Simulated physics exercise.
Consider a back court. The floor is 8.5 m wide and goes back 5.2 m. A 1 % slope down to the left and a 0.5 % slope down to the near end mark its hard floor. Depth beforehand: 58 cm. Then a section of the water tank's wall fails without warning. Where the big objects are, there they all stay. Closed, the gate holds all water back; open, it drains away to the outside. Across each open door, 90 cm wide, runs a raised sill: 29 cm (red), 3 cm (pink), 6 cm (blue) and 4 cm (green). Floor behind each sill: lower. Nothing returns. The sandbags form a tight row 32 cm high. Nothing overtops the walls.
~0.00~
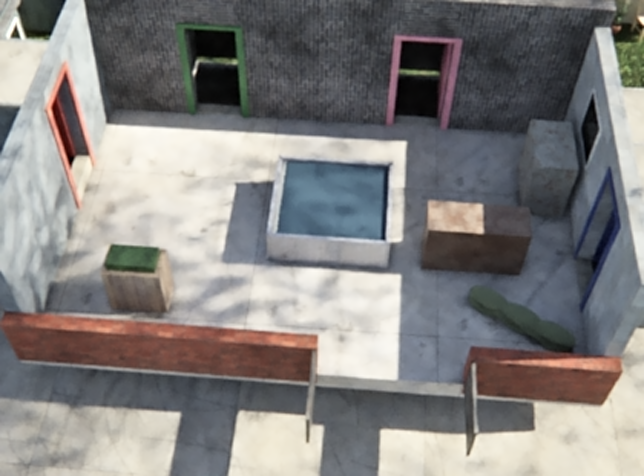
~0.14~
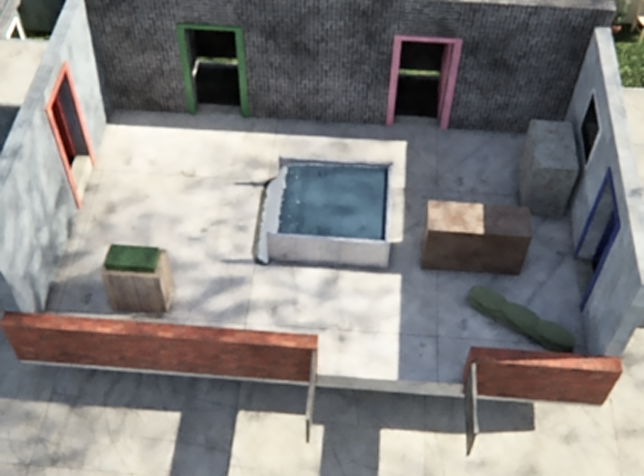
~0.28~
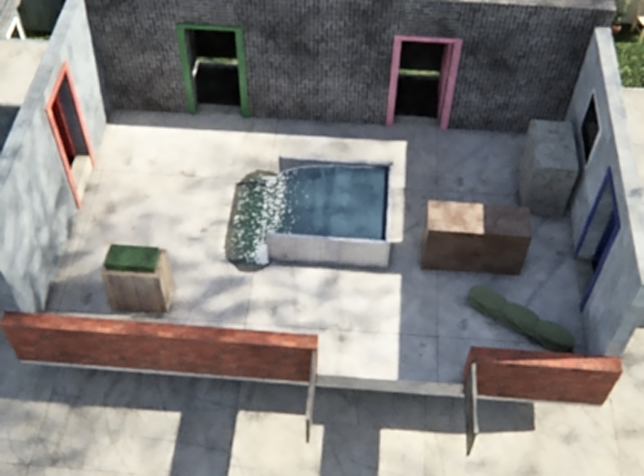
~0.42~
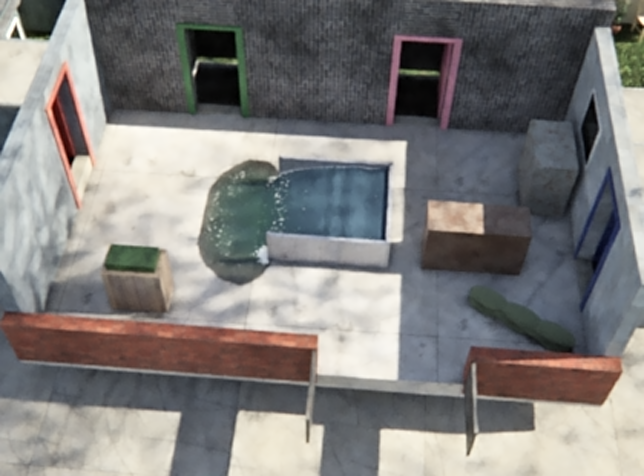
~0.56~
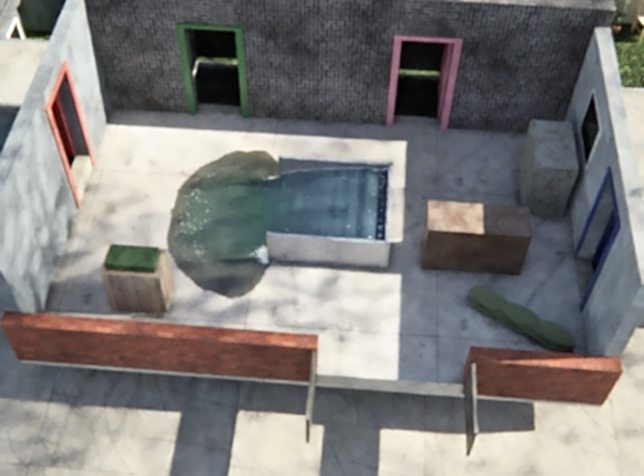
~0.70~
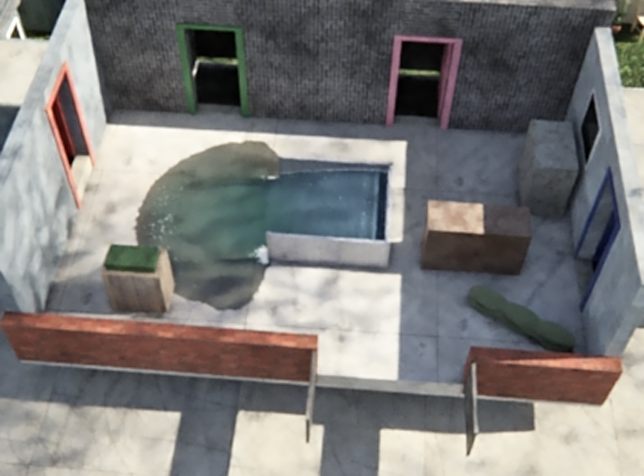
Walled courtyard with a water tank at its centre, water pouring out through its left side and spreading leftward across the floor.
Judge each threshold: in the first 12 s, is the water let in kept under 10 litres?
Outcome: The red door never tops the limit; the pink door never tops the limit; the blue door never tops the limit; the green door tops the limit.
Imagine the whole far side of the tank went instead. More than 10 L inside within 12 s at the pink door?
Then pink exceeds it.
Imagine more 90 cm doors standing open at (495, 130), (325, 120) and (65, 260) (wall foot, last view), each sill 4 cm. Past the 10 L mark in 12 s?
Result in order - not enough, not enough, more than that.
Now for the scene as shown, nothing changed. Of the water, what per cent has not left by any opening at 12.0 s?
94 %.
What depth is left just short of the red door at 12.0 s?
I'd put it at around 7.0 cm deep.
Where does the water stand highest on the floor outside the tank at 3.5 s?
Look around (36, 340).
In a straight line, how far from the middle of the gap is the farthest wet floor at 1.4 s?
That works out near 3.8 m.
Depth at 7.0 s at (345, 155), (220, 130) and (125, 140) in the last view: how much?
Reading - approx. 4 / 5 / 8 cm.
After 1.4 s water covers 30 % of the floor and is deepest (28 cm) near (80, 206); red door 25 cm at the sill, 0 L in, pink door not reached, blue door not reached, green door not reached.
After 2.2 s water covers 35 % of the floor and is deepest (38 cm) near (111, 112); red door 28 cm at the sill, 0 L in, pink door not reached, blue door not reached, green door 5 cm at the sill, 1 L in.
After 3.5 s water covers 40 % of the floor and is deepest (28 cm) near (36, 340); red door 17 cm at the sill, 0 L in, pink door not reached, blue door not reached, green door 8 cm at the sill, 3 L in.
After 7.0 s water covers 75 % of the floor and is deepest (15 cm) near (36, 340); red door 10 cm at the sill, 0 L in, pink door 2 cm at the sill, 0 L in, blue door not reached, green door 5 cm at the sill, 26 L in.
After 12.0 s water covers 95 % of the floor and is deepest (8 cm) near (36, 340); red door 7 cm at the sill, 0 L in, pink door 3 cm at the sill, 0 L in, blue door 3 cm at the sill, 0 L in, green door 4 cm at the sill, 32 L in.
